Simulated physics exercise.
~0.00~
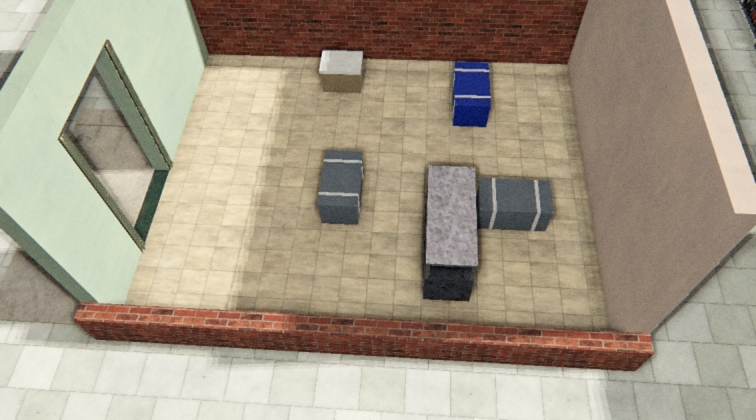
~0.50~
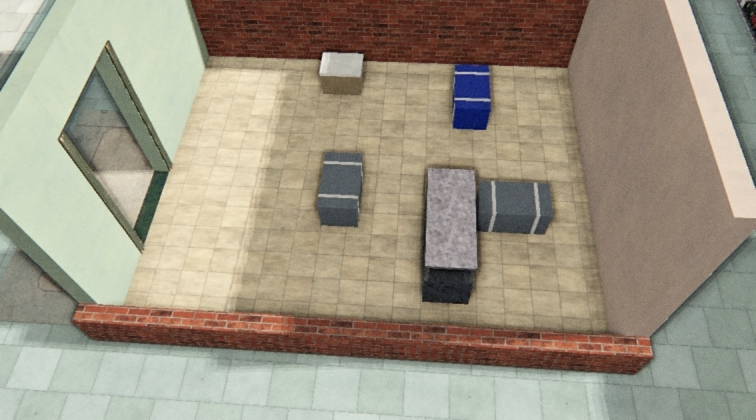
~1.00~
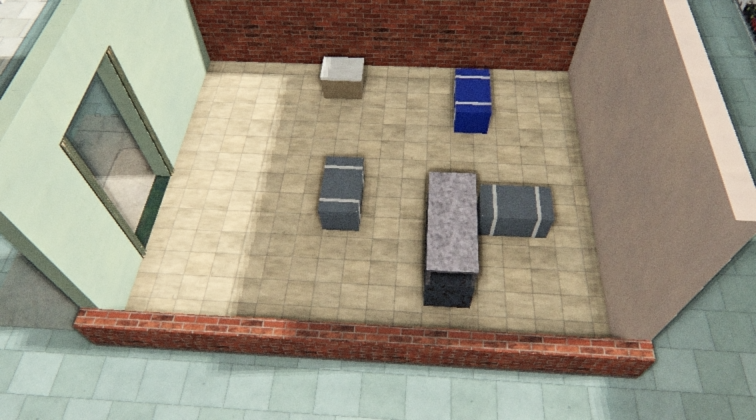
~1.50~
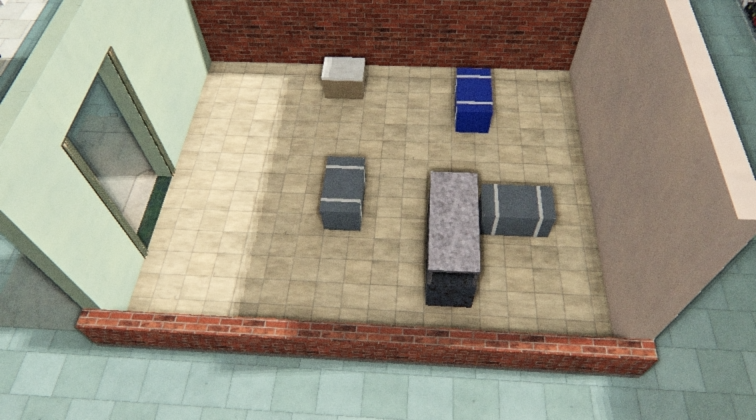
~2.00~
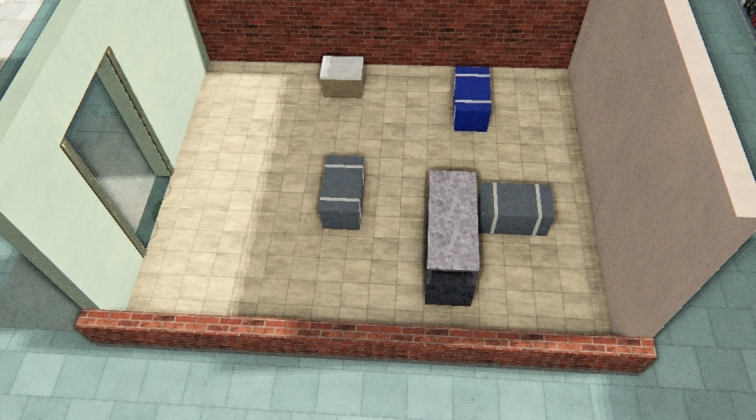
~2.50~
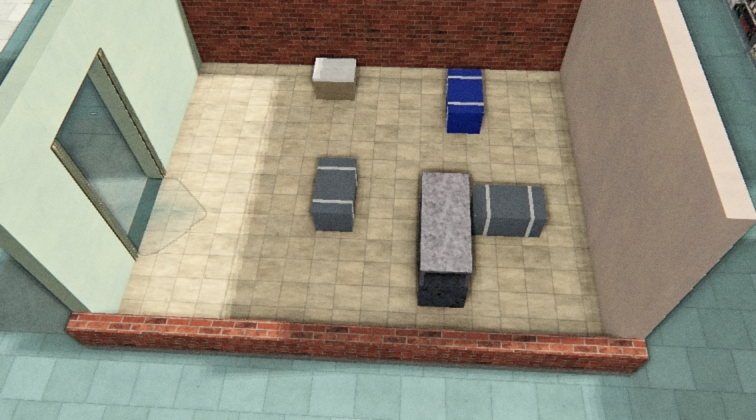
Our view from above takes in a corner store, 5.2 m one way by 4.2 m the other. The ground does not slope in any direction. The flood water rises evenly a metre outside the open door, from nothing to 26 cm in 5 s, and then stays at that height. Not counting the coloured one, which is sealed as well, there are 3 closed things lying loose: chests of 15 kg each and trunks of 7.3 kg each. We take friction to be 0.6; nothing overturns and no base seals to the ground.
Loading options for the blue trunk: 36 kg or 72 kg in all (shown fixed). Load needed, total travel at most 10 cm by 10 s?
Most likely it will manage with the lighter mass.
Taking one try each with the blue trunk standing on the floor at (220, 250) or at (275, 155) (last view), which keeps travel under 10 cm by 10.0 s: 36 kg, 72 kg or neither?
Taking them in turn, only the heavier mass keeps it, and the lighter mass keeps it.
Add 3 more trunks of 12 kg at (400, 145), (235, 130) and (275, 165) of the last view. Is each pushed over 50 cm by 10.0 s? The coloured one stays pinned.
Answer by position: Outside the range; inside the range; outside the range.
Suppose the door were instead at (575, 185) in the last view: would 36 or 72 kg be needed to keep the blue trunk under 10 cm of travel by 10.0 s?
In that case the lower weight is enough.
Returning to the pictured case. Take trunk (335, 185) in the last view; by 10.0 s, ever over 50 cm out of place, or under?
I'd say it goes further.
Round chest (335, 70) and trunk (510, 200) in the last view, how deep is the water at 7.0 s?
I'd estimate 3 cm for the first and 1 cm for the second.
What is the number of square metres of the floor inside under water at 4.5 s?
The covered patch comes to about 7.0 m2.
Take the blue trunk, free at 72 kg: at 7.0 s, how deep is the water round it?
4 cm, roughly.
After 3.5 s the blue trunk would be 0 cm from its start with 36 kg and 0 cm from its start with 72 kg; 0 cm of water round it then.
After 4.5 s the blue trunk would be 0 cm from its start with 36 kg and 0 cm from its start with 72 kg; 0 cm of water round it then.
After 7.0 s the blue trunk would be 0 cm from its start with 36 kg and 0 cm from its start with 72 kg; 4 cm of water round it then.
After 10.0 s the blue trunk would be 0 cm from its start with 36 kg and 0 cm from its start with 72 kg; 7 cm of water round it then.
